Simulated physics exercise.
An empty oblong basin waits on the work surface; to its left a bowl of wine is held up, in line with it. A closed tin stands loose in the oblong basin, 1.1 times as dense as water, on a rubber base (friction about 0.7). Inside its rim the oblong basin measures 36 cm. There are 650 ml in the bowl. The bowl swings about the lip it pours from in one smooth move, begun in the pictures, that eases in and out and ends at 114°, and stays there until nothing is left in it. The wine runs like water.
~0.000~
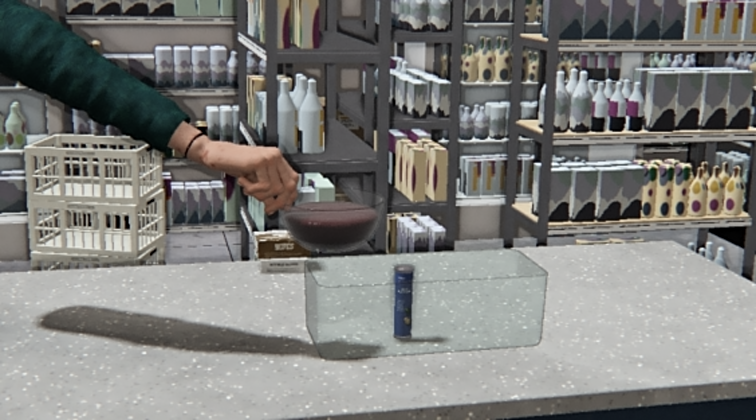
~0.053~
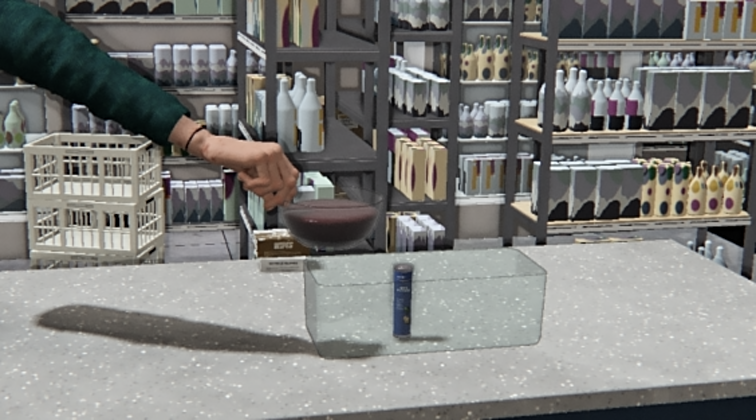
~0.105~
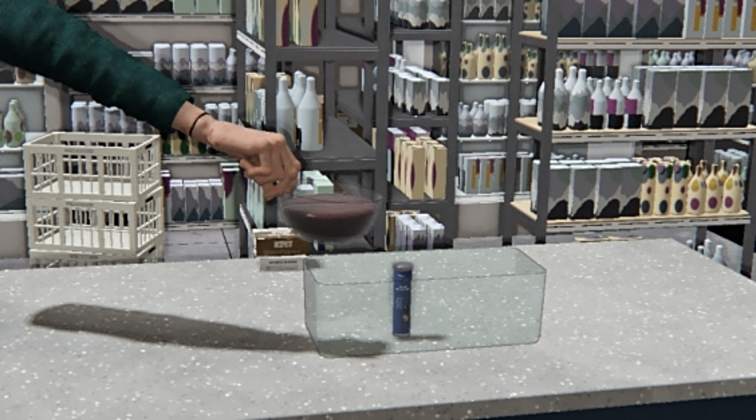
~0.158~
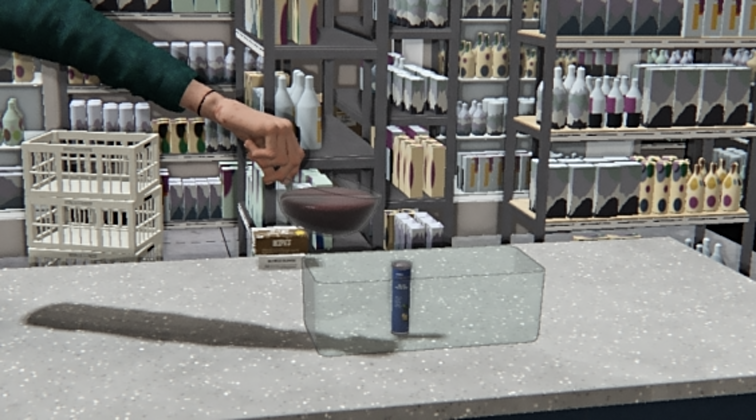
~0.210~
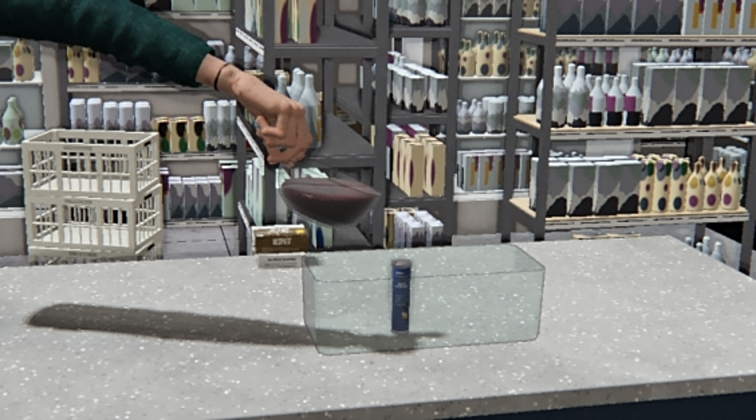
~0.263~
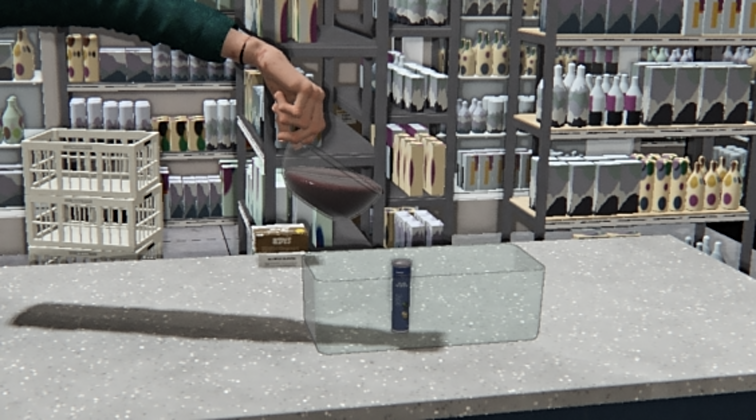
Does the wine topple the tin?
The tin goes over.
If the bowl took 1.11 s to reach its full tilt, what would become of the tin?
Then it keeps standing.
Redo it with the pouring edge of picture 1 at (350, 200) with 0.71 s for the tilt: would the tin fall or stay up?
Then it keeps standing.
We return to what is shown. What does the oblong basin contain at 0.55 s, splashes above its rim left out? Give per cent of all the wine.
Near 16 in a hundred.
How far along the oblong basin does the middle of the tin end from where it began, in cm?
About 7.5 cm.
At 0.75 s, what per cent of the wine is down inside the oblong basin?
Some 96 per cent.
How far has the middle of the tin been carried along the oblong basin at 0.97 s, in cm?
About 2 cm.
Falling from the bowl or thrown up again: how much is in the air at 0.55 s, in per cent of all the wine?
Near 64 in a hundred.
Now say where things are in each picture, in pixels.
It leans 0°; its right rim is at (382, 198); the wine meets the walls at (282, 213) and (378, 210); the oblong basin's rim runs from (311, 274) to (533, 263); the tin's top is at (404, 271), in the first picture.
It leans 2°; its right rim is at (381, 197); the wine meets the walls at (282, 211) and (376, 207), in the second picture.
It leans 6°; its right rim is at (381, 196); the wine meets the walls at (281, 206) and (376, 203), in the third picture.
It leans 13°; its right rim is at (379, 194); the wine meets the walls at (280, 197) and (375, 196), in the fourth picture.
It leans 23°; its right rim is at (379, 193); the wine meets the walls at (280, 186) and (377, 189), in the fifth picture.
It leans 34°; its right rim is at (378, 193); the wine meets the walls at (284, 171) and (375, 184); 3 per cent is over the edge, in the sixth picture.
After 0.55 s the tilt is 100° and 19 per cent is still to pour; the tin stands where it began.
After 0.75 s the tilt is 114° and 0 per cent is still to pour; the tin stands where it began.
After 0.97 s the tilt is 114° and 0 per cent is still to pour; the tin leans 12°.
After 1.21 s the tilt is 114° and 0 per cent is still to pour; the tin lies on its side.
In the end the tin lies on its side.
